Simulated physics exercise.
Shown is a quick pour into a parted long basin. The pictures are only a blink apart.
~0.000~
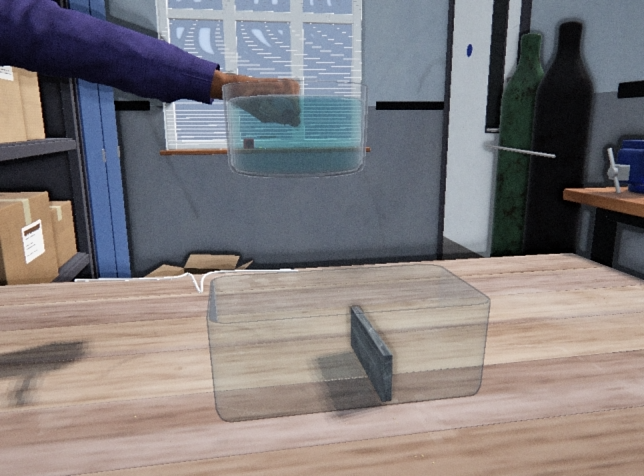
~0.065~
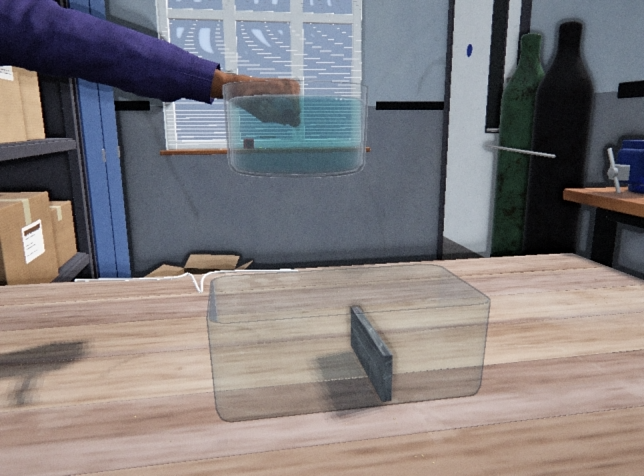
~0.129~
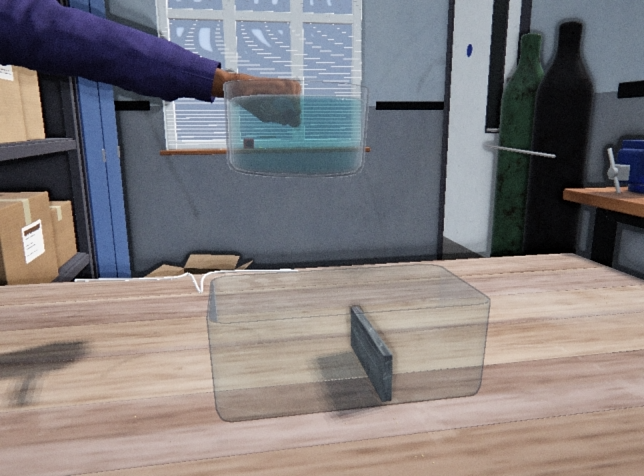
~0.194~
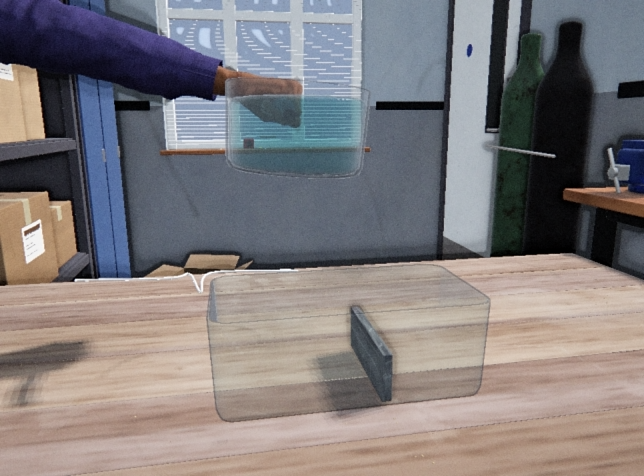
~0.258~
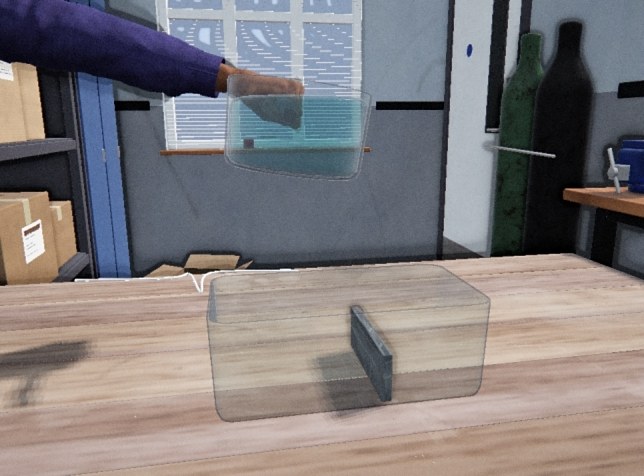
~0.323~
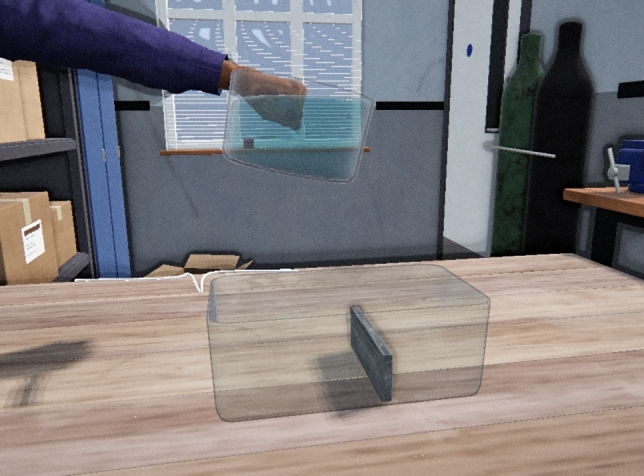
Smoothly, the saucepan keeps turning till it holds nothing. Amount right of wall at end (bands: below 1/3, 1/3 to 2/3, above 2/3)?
I'd put the amount right of the wall over the two-thirds mark.
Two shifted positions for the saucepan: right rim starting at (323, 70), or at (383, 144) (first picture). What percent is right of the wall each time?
It comes out at around 70 percent and then around 75 percent.
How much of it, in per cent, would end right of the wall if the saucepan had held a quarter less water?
Roughly 90 in a hundred.
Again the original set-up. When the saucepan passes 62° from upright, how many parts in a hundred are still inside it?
Remaining share, estimated: 60 %.
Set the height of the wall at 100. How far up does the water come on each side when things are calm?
The left side sits at 20 per cent and the right side at 100.
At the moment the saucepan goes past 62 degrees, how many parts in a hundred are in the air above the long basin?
Share in flight: Approx. 30 %.
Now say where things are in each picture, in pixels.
In the first frame, it leans 0°; its right rim is at (365, 89); the water meets the walls at (227, 101) and (361, 101); the long basin's rim runs from (210, 299) to (463, 283); the wall's top is at (369, 329).
In the second frame, it leans 0°; its right rim is at (365, 90); the water meets the walls at (227, 101) and (361, 102).
In the third frame, it leans 2°; its right rim is at (366, 92); the water meets the walls at (228, 100) and (361, 102).
In the fourth frame, it leans 4°; its right rim is at (367, 95); the water meets the walls at (229, 100) and (363, 103).
In the fifth frame, it leans 8°; its right rim is at (369, 99); the water meets the walls at (230, 101) and (365, 103).
In the sixth frame, it leans 12°; its right rim is at (370, 105); the water meets the walls at (231, 102) and (367, 103).
A moment on, the saucepan is tipped part way and 60 per cent is still to pour, 0 is left of the wall and 12 right of it.
Next, the saucepan is tipped on its side and 12 per cent is still to pour, 9 is left of the wall and 65 right of it.
Then the saucepan is tipped right over and 0 per cent is still to pour, 17 is left of the wall and 80 right of it.
Later the saucepan is tipped right over and 0 per cent is still to pour, 21 is left of the wall and 78 right of it.
Finally, 21 per cent lies left of the wall, 77 right of it and 1 outside.
